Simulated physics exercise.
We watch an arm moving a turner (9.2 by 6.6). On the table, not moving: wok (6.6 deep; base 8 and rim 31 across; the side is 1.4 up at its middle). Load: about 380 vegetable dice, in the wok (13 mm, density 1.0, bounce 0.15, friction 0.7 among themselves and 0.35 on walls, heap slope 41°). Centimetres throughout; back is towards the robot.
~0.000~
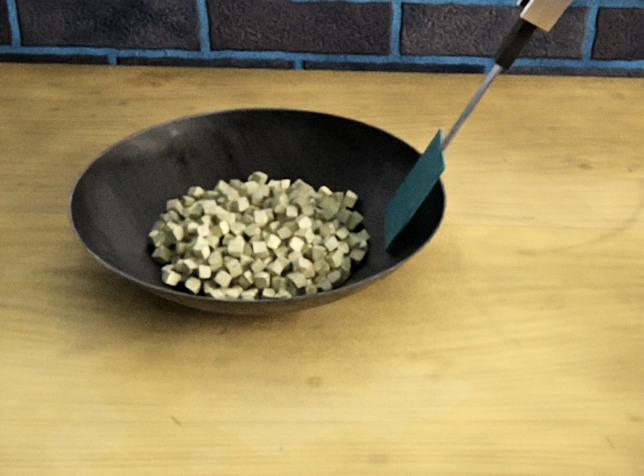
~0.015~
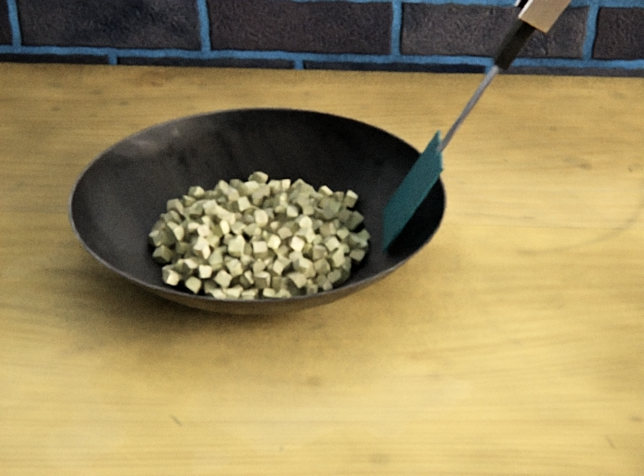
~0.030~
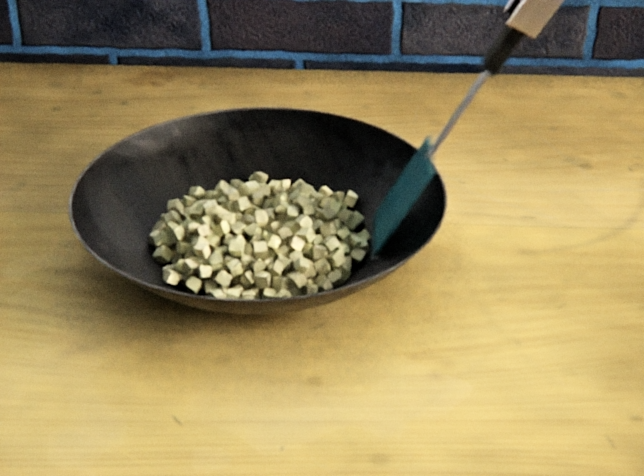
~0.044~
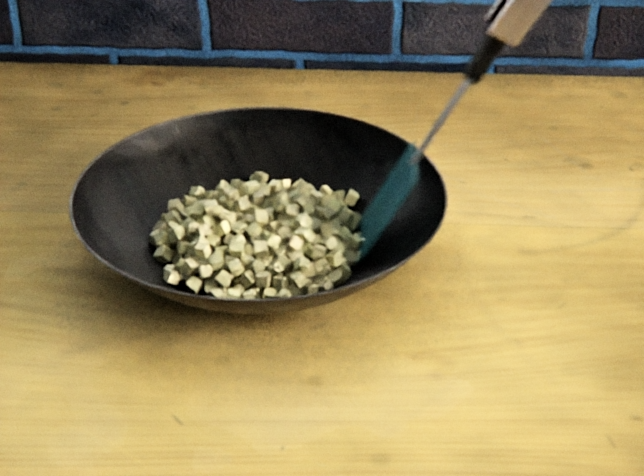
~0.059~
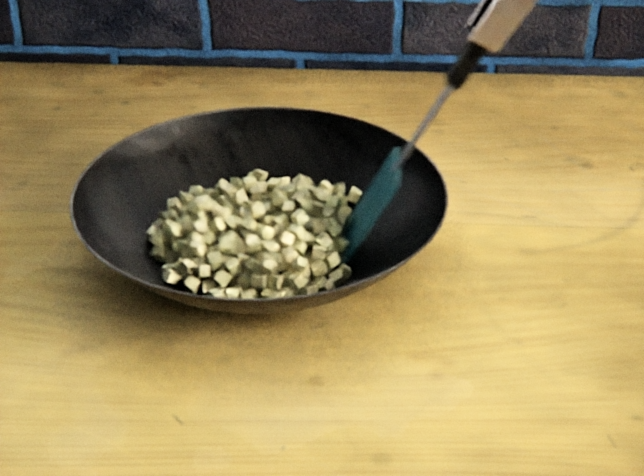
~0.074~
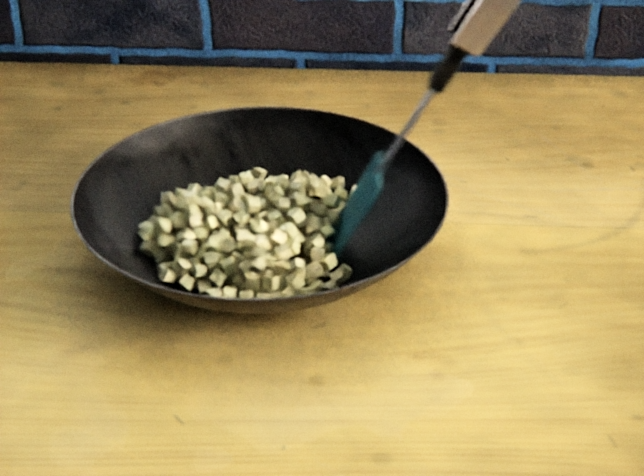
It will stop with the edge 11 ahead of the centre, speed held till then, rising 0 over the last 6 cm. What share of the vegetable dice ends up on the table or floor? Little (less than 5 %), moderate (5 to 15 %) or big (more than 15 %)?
Answer: Big; more than 15 % of the vegetable dice finish on the table or floor.
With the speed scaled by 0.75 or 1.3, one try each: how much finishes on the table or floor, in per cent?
About 25 and 40 per cent.
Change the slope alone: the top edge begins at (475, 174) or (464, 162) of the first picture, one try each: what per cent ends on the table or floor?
Some 20 and 30 per cent.
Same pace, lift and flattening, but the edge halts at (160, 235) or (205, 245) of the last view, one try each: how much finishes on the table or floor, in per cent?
About 20 and 5 per cent.
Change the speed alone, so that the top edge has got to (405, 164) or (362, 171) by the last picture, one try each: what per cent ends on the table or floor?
About 25 and 40 per cent.
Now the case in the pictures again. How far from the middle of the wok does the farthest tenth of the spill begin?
About 40 cm.
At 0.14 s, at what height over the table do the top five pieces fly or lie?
Roughly 7 cm.
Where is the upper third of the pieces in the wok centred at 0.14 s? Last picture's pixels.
Around (206, 212).
After 0.14 s, sloping 62°, highest piece 7 above the table; 384 in the wok.
After 0.20 s, sloping 62°, highest piece 8 above the table; 384 in the wok.
After 0.43 s, sloping 62°, highest piece 10 above the table; 259 in the wok, 53 on the table or floor, 72 on the blade or in flight.
After 1.48 s, sloping 62°, highest piece 7 above the table; 258 in the wok, 126 on the table or floor.
At rest, 258 in the wok, 126 on the table or floor. That is 33 % on the table or floor.
